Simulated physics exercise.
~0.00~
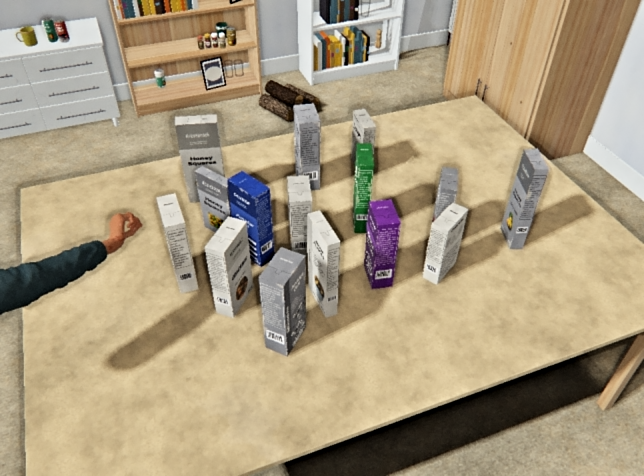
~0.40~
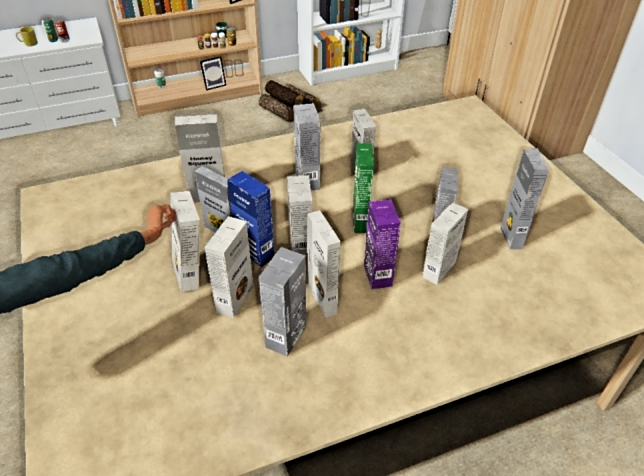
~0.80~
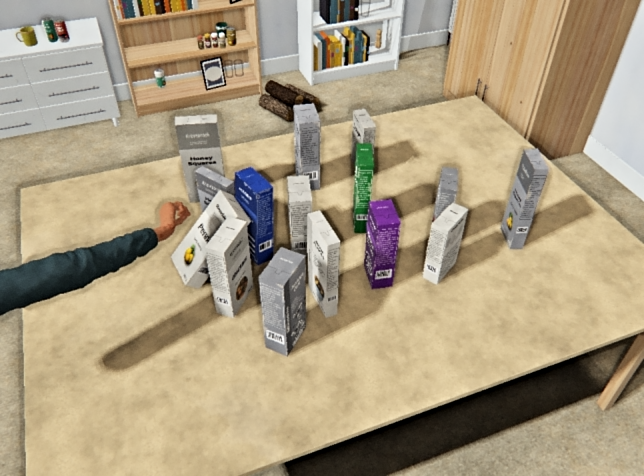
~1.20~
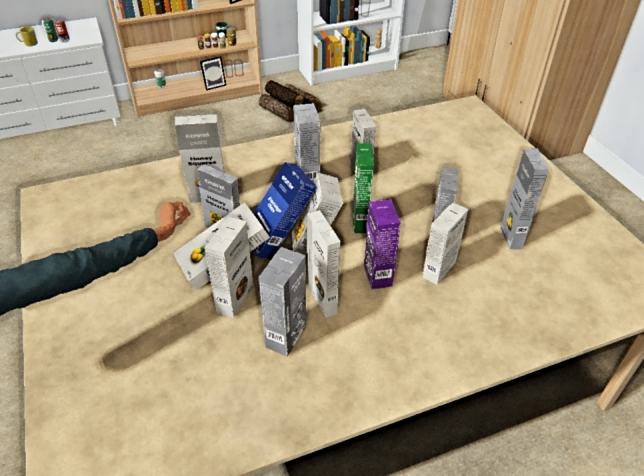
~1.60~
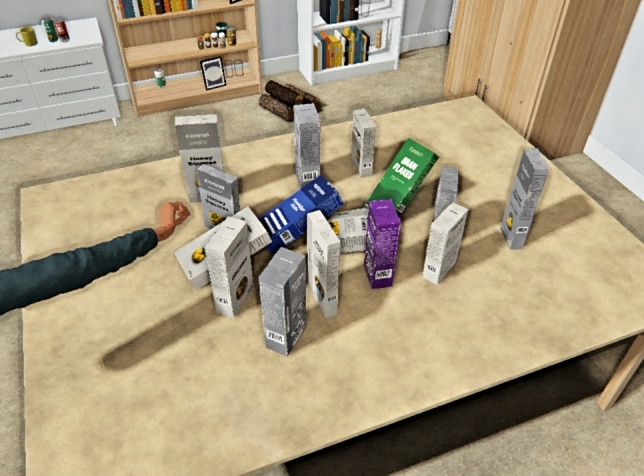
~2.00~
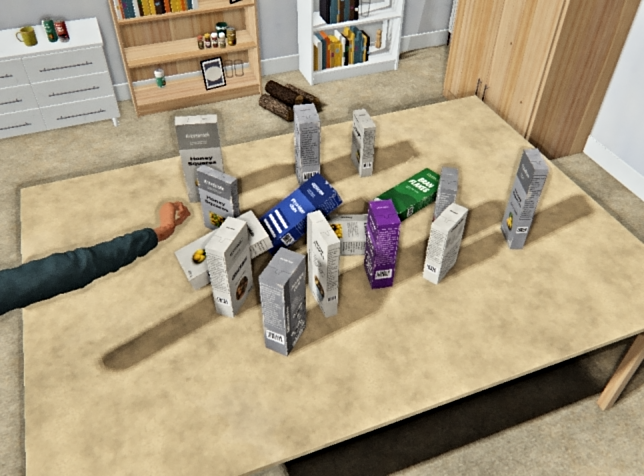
A hand pushed over a pale box at the left of a group standing on a table, and it tipped rightward into the blue one, which knocked down another pale box before the green one toppled too, while the purple box stayed upright.
